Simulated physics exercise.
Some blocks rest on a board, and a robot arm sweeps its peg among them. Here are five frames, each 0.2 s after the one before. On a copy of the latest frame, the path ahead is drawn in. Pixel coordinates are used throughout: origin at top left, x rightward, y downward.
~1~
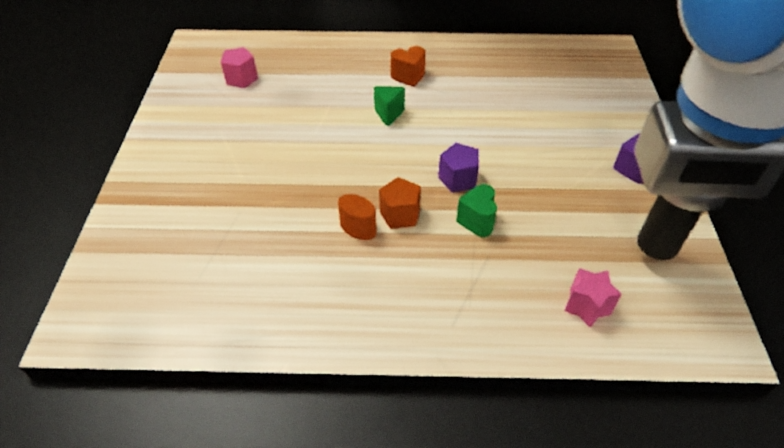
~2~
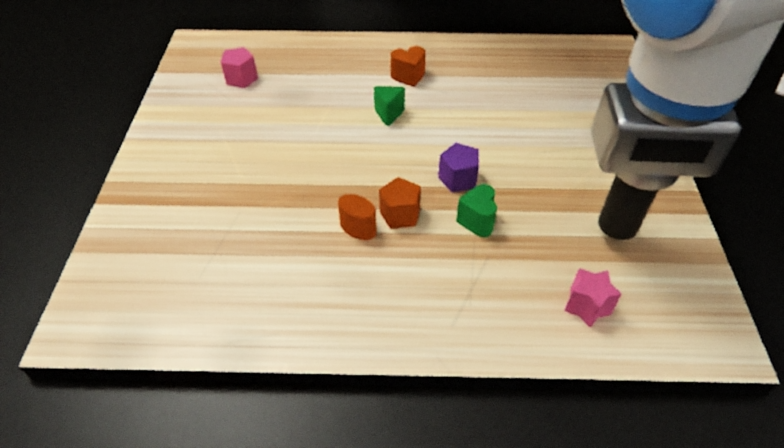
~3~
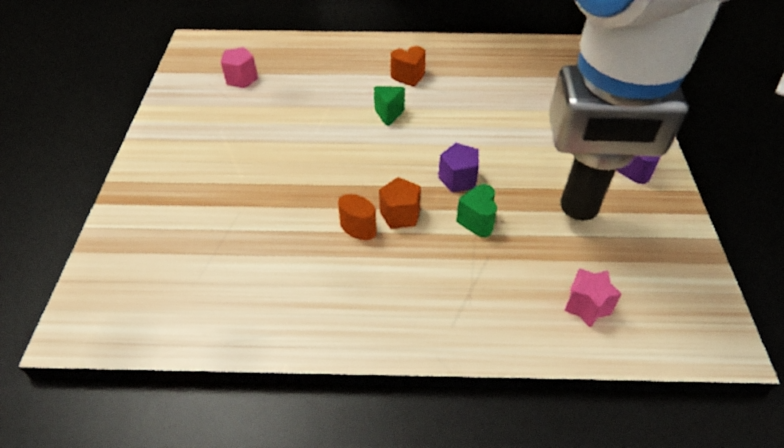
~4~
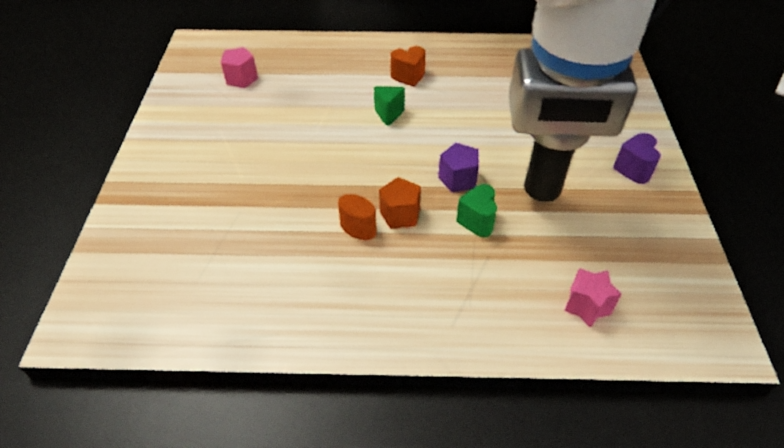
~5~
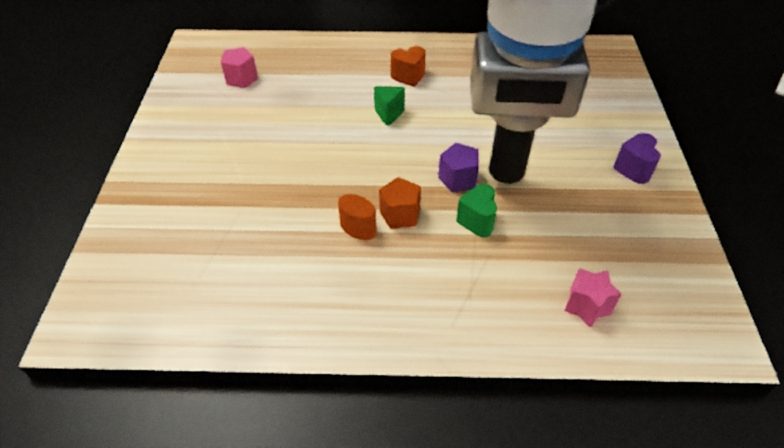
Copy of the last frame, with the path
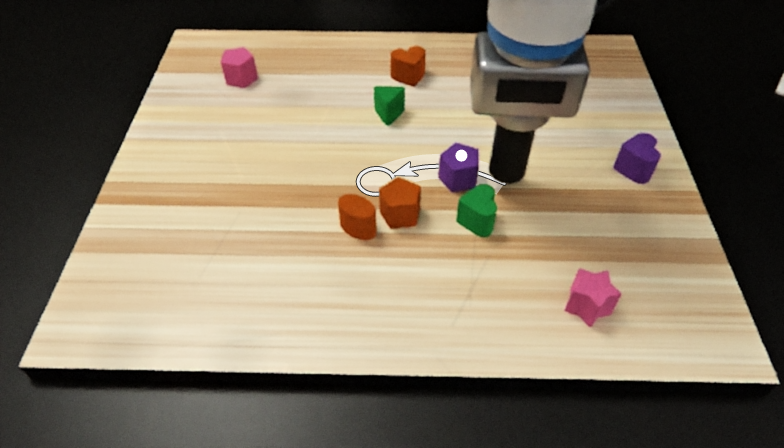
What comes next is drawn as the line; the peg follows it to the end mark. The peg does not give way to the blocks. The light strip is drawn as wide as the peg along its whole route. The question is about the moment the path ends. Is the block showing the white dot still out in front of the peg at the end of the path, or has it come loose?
Still in front.
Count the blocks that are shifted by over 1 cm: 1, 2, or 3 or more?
Only one of them.
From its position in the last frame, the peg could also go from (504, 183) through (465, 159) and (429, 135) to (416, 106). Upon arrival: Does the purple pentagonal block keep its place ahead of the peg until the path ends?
The answer is no.
The drawn path runs from (504, 183) over (462, 169) and (417, 168) to (376, 181); the dot is on the purple pentagonal block.
The first path, step by step. One third of the way, peg at (463, 156); purple pentagonal block at (429, 152), turned 30° anticlockwise.
Two thirds of the way, peg at (417, 156); purple pentagonal block at (382, 154), turned 40° anticlockwise.
At the end, peg at (376, 169); orange pentagonal block not moved; purple pentagonal block at (339, 161), turned 15° anticlockwise.
